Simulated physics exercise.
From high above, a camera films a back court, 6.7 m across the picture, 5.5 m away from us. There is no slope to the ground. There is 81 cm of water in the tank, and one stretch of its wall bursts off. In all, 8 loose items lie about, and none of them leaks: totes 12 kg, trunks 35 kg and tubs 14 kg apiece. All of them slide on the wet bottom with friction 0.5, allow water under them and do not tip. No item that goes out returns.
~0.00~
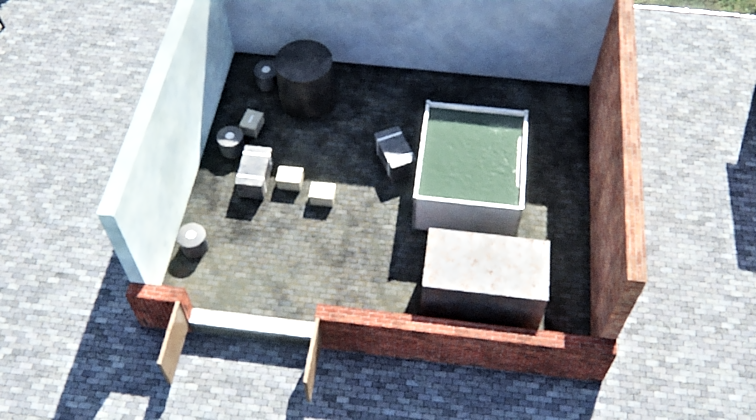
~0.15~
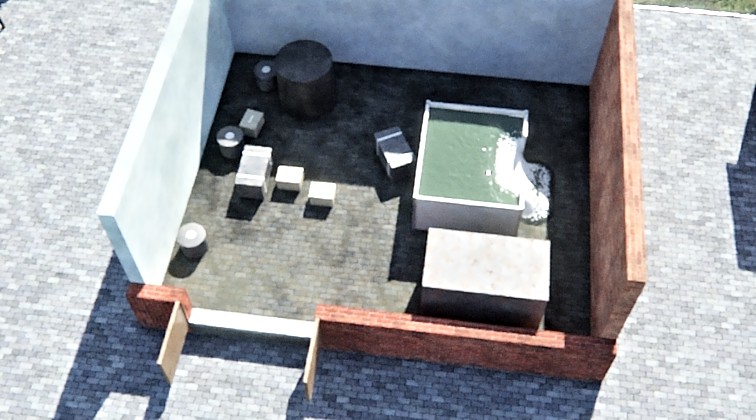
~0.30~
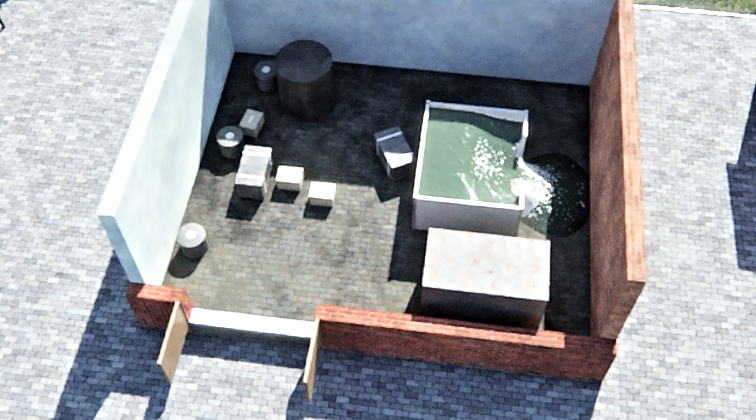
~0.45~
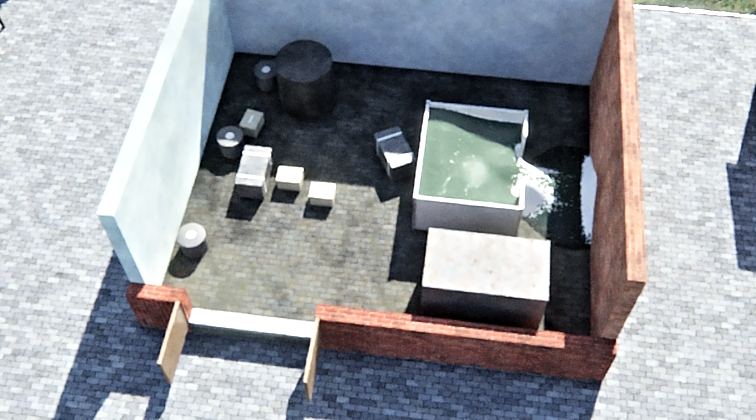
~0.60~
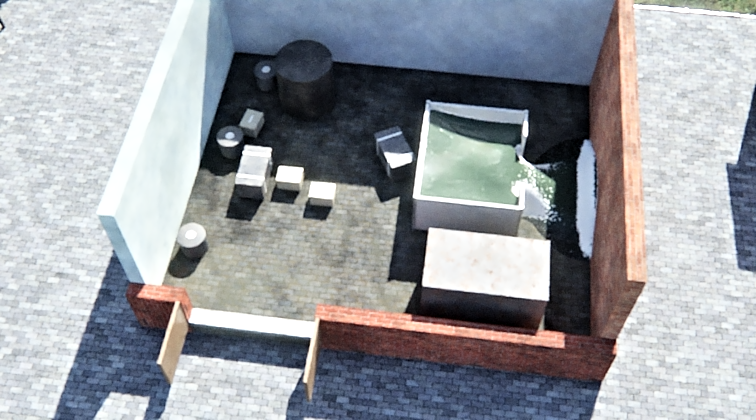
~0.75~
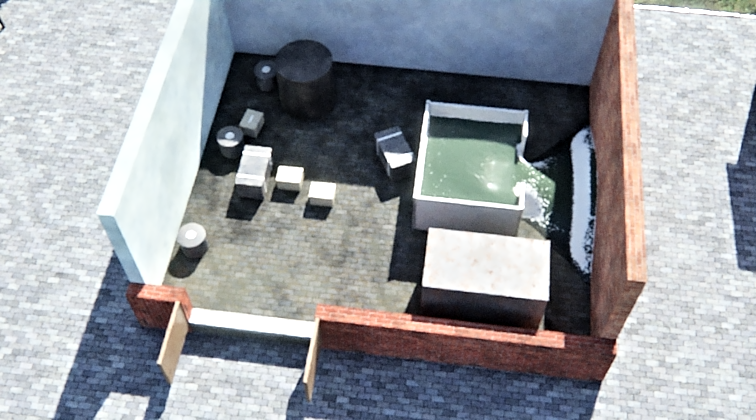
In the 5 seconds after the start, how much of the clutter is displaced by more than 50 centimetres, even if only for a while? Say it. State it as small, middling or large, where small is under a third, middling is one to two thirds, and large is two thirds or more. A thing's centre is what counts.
Small.
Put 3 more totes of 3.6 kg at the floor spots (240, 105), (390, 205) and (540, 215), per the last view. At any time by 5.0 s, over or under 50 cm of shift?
Well, in turn they are below that, below that and above that.
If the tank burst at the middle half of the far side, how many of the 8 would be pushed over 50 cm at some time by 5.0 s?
That gives 1 of them.
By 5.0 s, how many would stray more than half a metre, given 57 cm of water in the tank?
With that change, 0 of them.
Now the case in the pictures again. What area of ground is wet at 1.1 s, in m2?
That flooded area is roughly 7.5 m2.
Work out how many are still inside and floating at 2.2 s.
0.
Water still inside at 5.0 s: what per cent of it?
Remaining: Approx. 100 per cent.
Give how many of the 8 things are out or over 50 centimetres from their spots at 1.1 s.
Tally: 0.
After 1.1 s 0 of 8 are over 50 cm from their spots; 0 afloat.
After 2.2 s 0 of 8 are over 50 cm from their spots; 0 afloat.
After 3.5 s 0 of 8 are over 50 cm from their spots; 0 afloat.
After 5.0 s 0 of 8 are over 50 cm from their spots, and 0 have been at some point; 0 afloat.
